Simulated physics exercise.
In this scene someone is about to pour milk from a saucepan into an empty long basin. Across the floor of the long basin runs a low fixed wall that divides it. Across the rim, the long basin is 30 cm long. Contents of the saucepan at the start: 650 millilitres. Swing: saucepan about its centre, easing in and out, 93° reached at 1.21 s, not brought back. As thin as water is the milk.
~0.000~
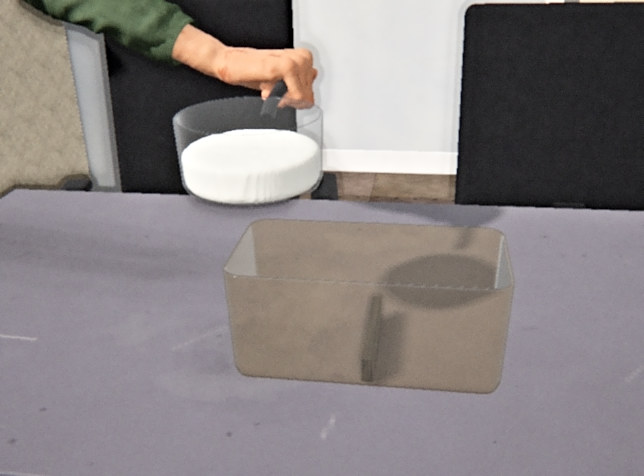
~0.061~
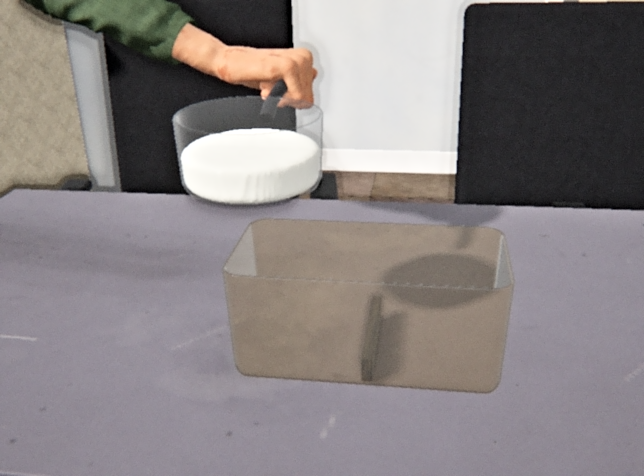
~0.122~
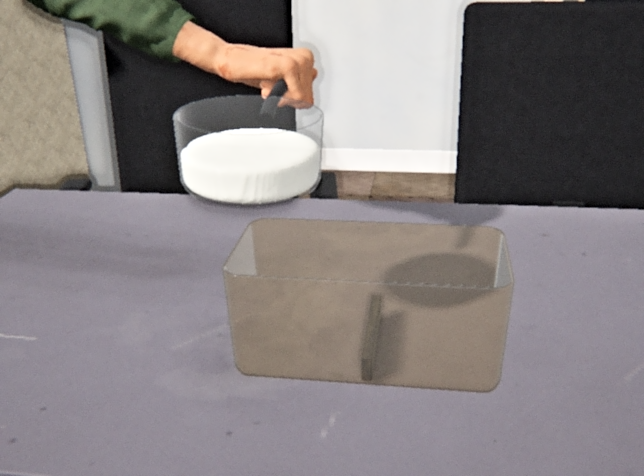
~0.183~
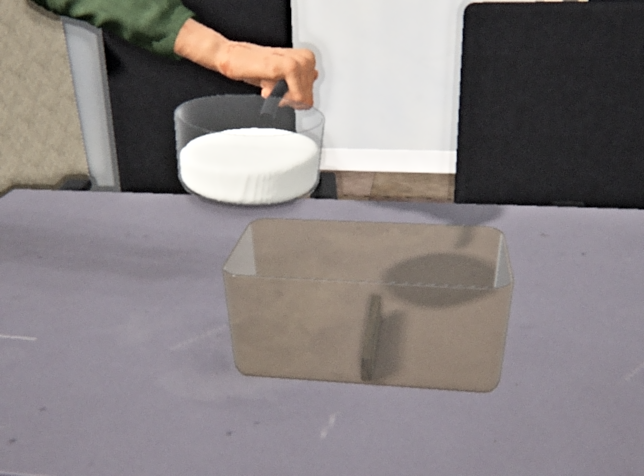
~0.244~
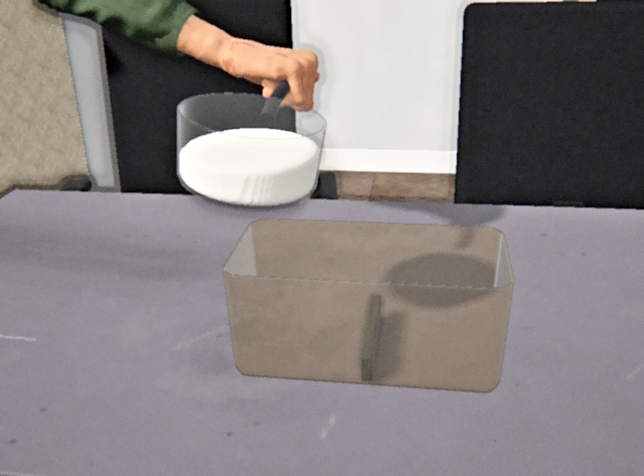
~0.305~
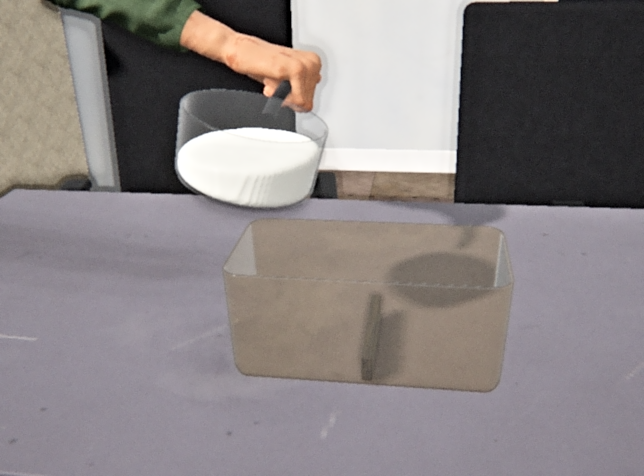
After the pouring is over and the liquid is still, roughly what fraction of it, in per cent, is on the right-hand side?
Roughly 46 out of 100 parts.
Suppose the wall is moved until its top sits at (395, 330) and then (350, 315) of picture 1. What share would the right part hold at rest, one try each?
Around 15 and 70 percent, in that order.
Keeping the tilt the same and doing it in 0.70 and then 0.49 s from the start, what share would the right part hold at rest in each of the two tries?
Try 1: 35 %; try 2: 30 %.
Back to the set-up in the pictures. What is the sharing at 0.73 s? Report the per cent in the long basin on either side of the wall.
Lab note: Left near 5, right near 0.
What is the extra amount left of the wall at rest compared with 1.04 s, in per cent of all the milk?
30 %.
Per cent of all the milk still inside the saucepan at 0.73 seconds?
Fraction remaining: Approx. 74 per cent.
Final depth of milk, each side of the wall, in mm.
The left ends up at roughly 16 mm, with the right at roughly 16 mm.
By 0.73 s the tilt is 61° and 74 per cent is still to pour, 5 is left of the wall and 0 right of it.
By 1.04 s the tilt is 88° and 24 per cent is still to pour, 23 is left of the wall and 41 right of it.
By 1.36 s the tilt is 93° and 5 per cent is still to pour, 48 is left of the wall and 45 right of it.
By 1.71 s the tilt is 93° and 1 per cent is still to pour, 53 is left of the wall and 46 right of it.
At rest 53 per cent lies left of the wall, 46 right of it and 0 outside.
